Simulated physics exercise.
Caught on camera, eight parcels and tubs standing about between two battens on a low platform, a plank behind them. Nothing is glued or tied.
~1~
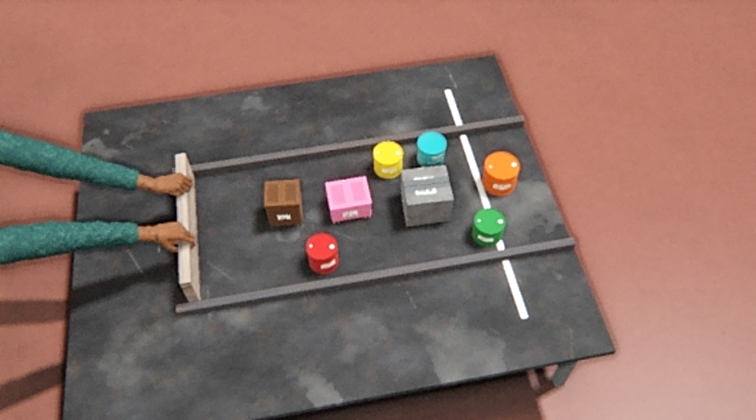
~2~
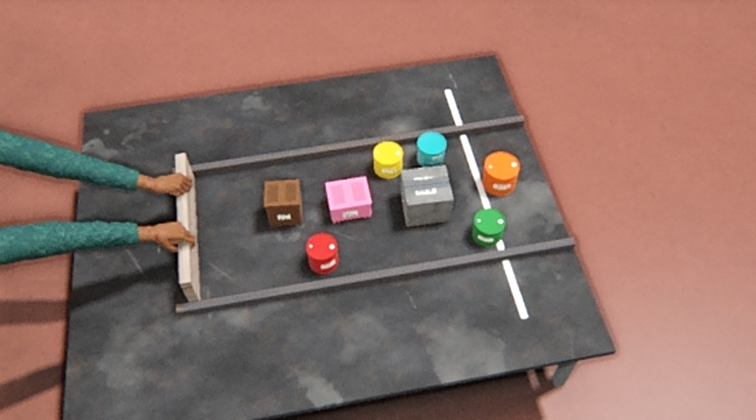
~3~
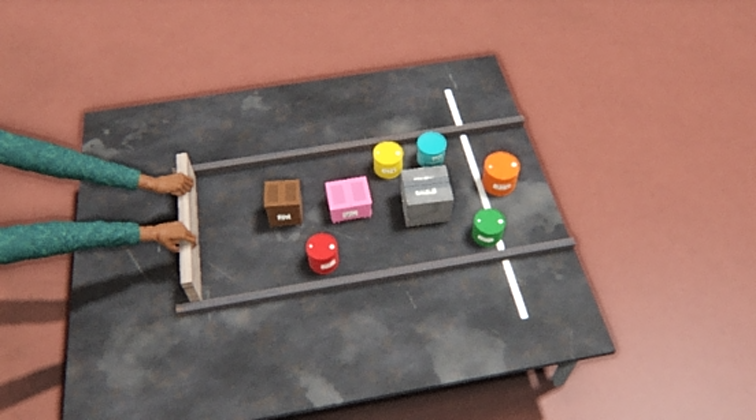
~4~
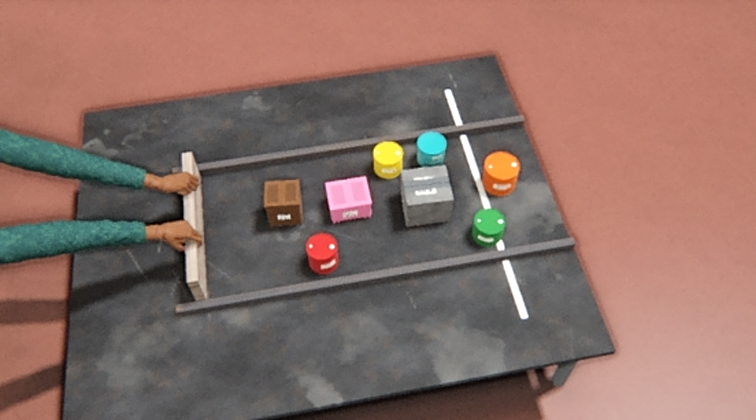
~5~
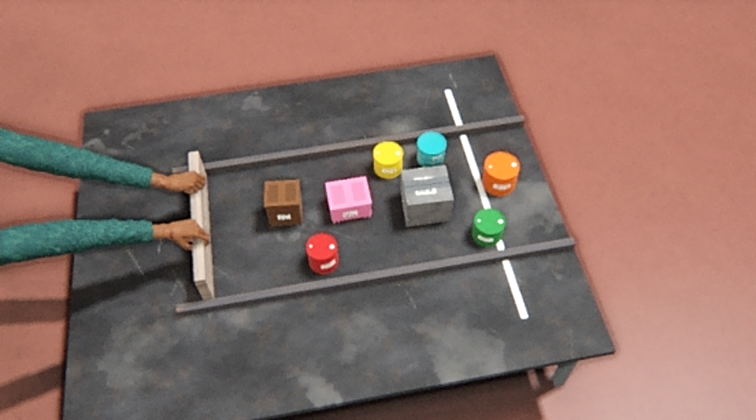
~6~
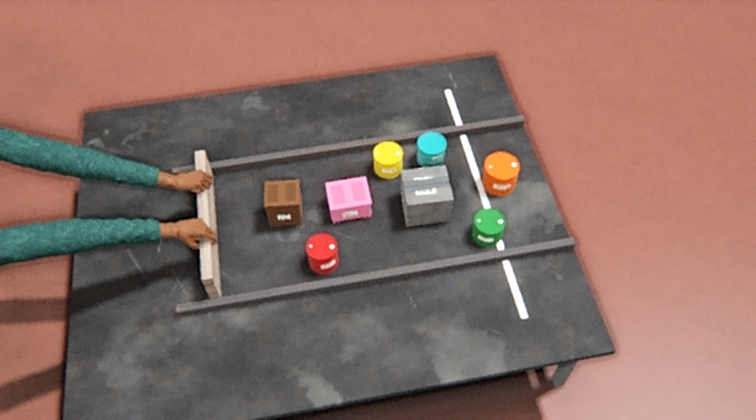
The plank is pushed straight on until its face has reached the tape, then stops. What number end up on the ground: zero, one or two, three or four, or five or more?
Outcome: The number that fall off is one or two.
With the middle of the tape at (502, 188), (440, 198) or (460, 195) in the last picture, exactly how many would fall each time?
Down on the ground: 3, 1 and 2.
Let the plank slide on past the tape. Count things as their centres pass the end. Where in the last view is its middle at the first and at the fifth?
At (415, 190) for the first, at (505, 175) for the fifth.
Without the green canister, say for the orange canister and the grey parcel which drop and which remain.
The orange canister goes over; the grey parcel falls.
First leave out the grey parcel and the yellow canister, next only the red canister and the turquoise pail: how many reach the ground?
The counts: 1 and 2.
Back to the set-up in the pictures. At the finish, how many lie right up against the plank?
That makes 3.
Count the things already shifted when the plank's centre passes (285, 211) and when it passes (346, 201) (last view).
First 1, then 4.
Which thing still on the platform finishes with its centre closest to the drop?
The pink tote.
Early on, none off yet; orange canister at rest near (500, 174); green canister at rest near (488, 227); turquoise pail at rest near (431, 151).
Finally, the number that fall off is one or two; lost, grey parcel and orange canister.
